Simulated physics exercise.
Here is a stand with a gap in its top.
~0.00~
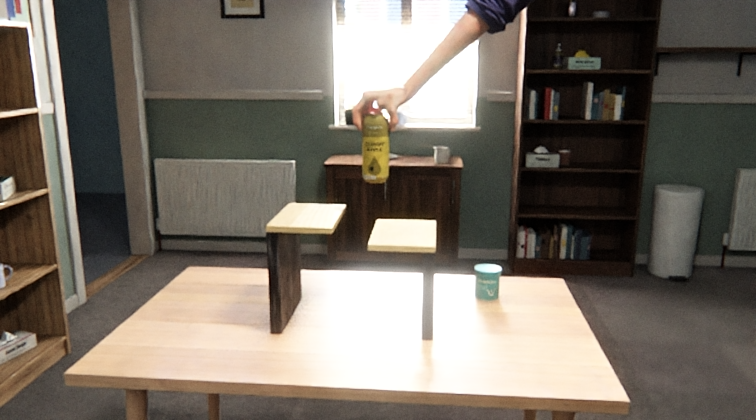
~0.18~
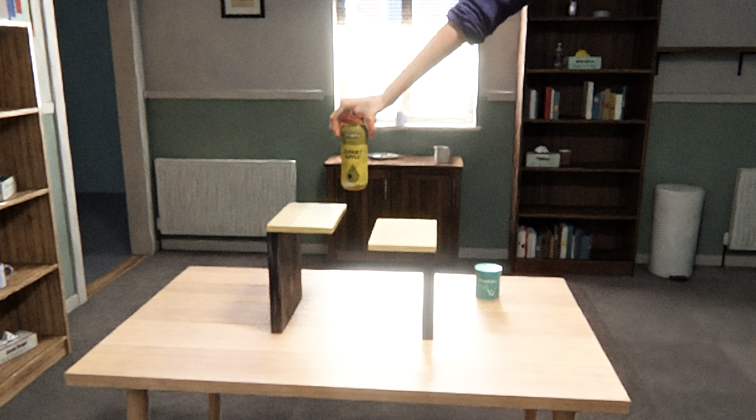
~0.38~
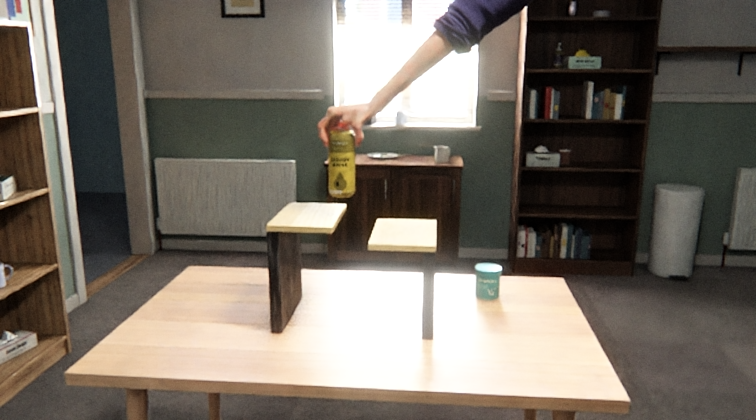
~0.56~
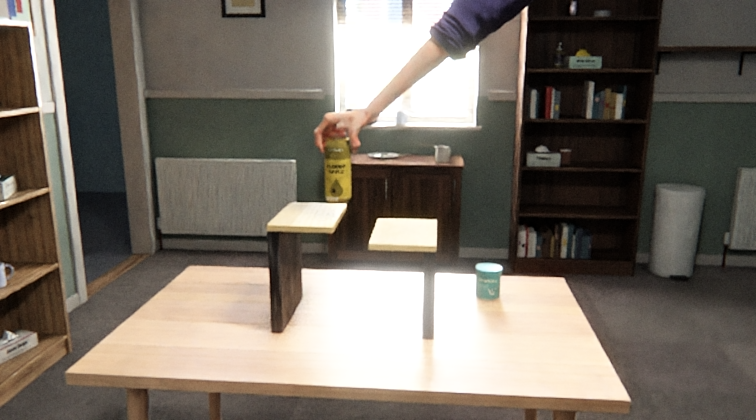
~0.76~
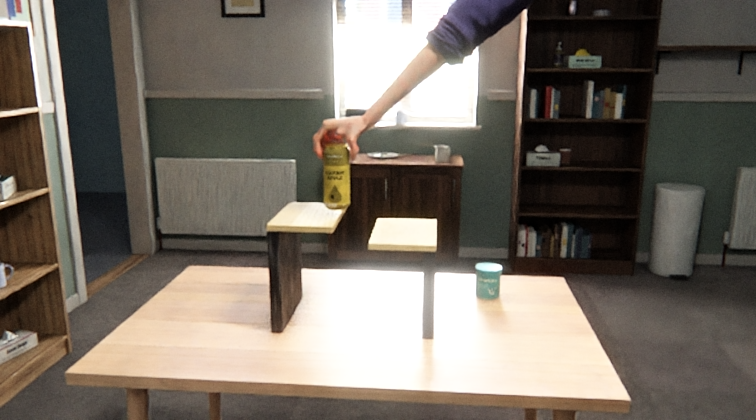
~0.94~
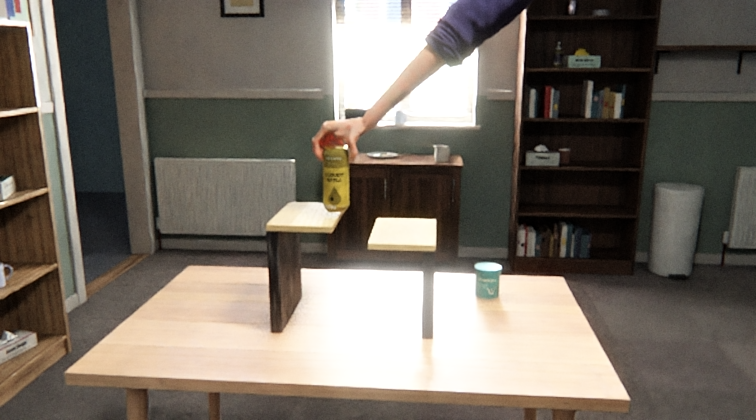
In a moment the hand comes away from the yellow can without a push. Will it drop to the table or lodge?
As it turns out, it is caught.
After 1.04 s, things are still on the move.
After 1.34 s, no change.
In the end (1.9 s), both unmoved. At the end, from the last picture's camera, yellow can near (336, 183). The can lodges.
